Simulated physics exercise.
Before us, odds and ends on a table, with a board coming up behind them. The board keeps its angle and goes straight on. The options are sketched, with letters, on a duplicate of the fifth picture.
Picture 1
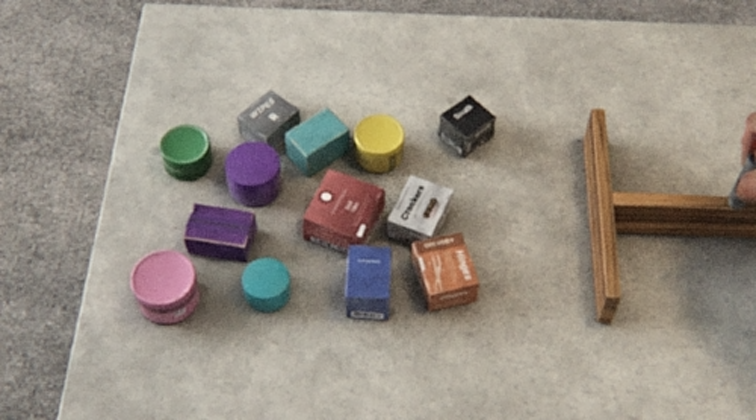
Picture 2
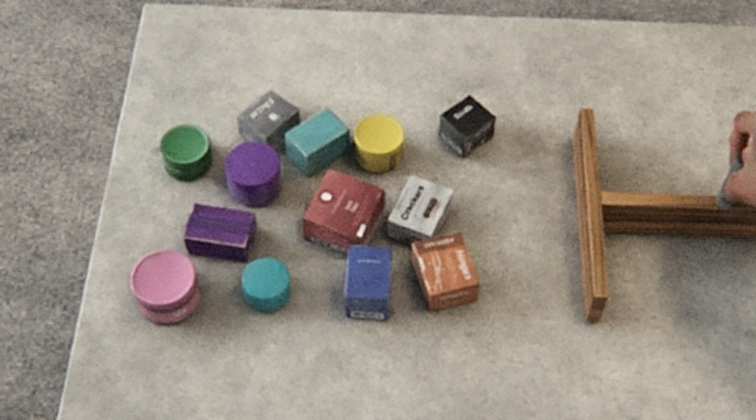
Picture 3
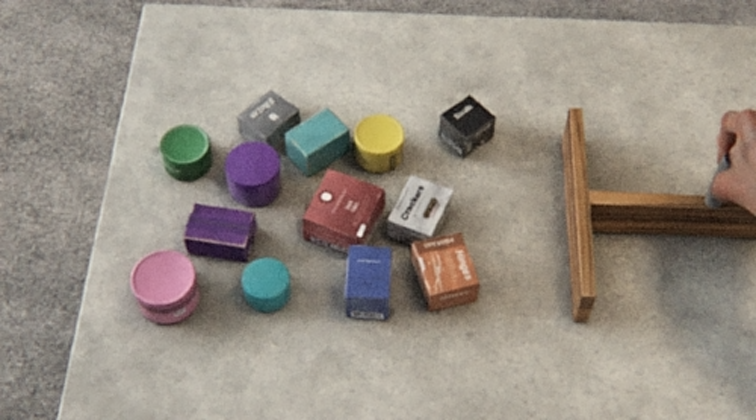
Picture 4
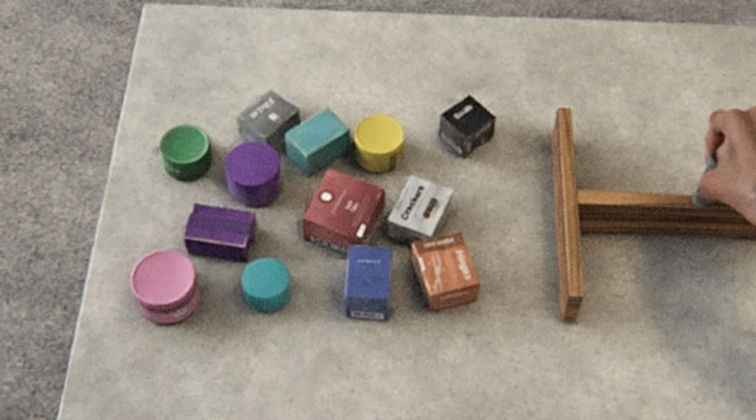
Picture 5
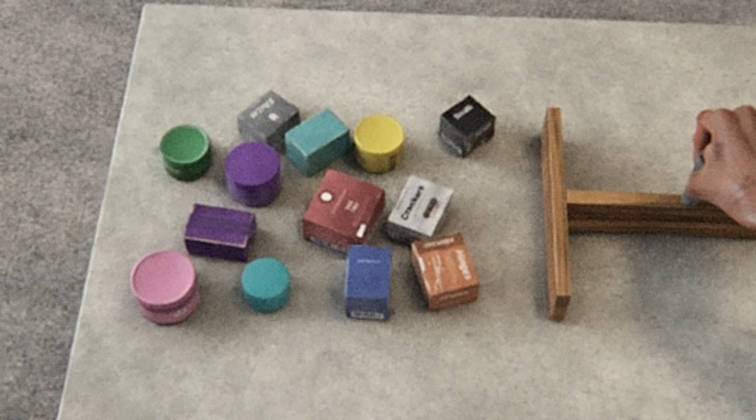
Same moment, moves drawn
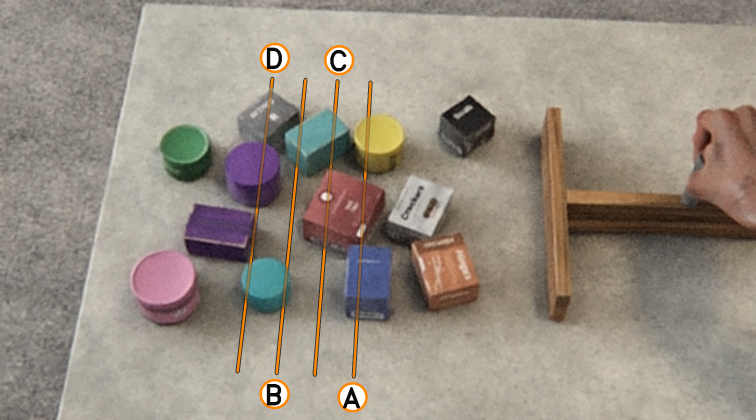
A hand slid a wooden T-shaped board slowly leftward across a pale table, bringing it a little closer to a scattered group of colourful boxes and round tubs, which all stayed still.
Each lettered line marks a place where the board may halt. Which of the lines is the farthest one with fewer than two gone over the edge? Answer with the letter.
The farthest such stop is D.
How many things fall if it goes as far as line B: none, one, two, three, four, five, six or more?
By then, none.
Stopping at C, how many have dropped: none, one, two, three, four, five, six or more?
In all, none.
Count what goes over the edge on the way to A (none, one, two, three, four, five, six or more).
The count is none.
On the marked copy, A at (363, 217); B at (292, 214); C at (327, 216); D at (256, 213).
Following D. Soon after the start, board (451, 192); black packet (413, 123); orange box (415, 271).
Later, board (342, 187); pink jar (154, 288); purple box (187, 233).
In the end, board (260, 184); pink jar (79, 295); purple box (107, 226); none fallen.
As for the rest, A is within the limit but short; B is within the limit but short; C is within the limit but short.
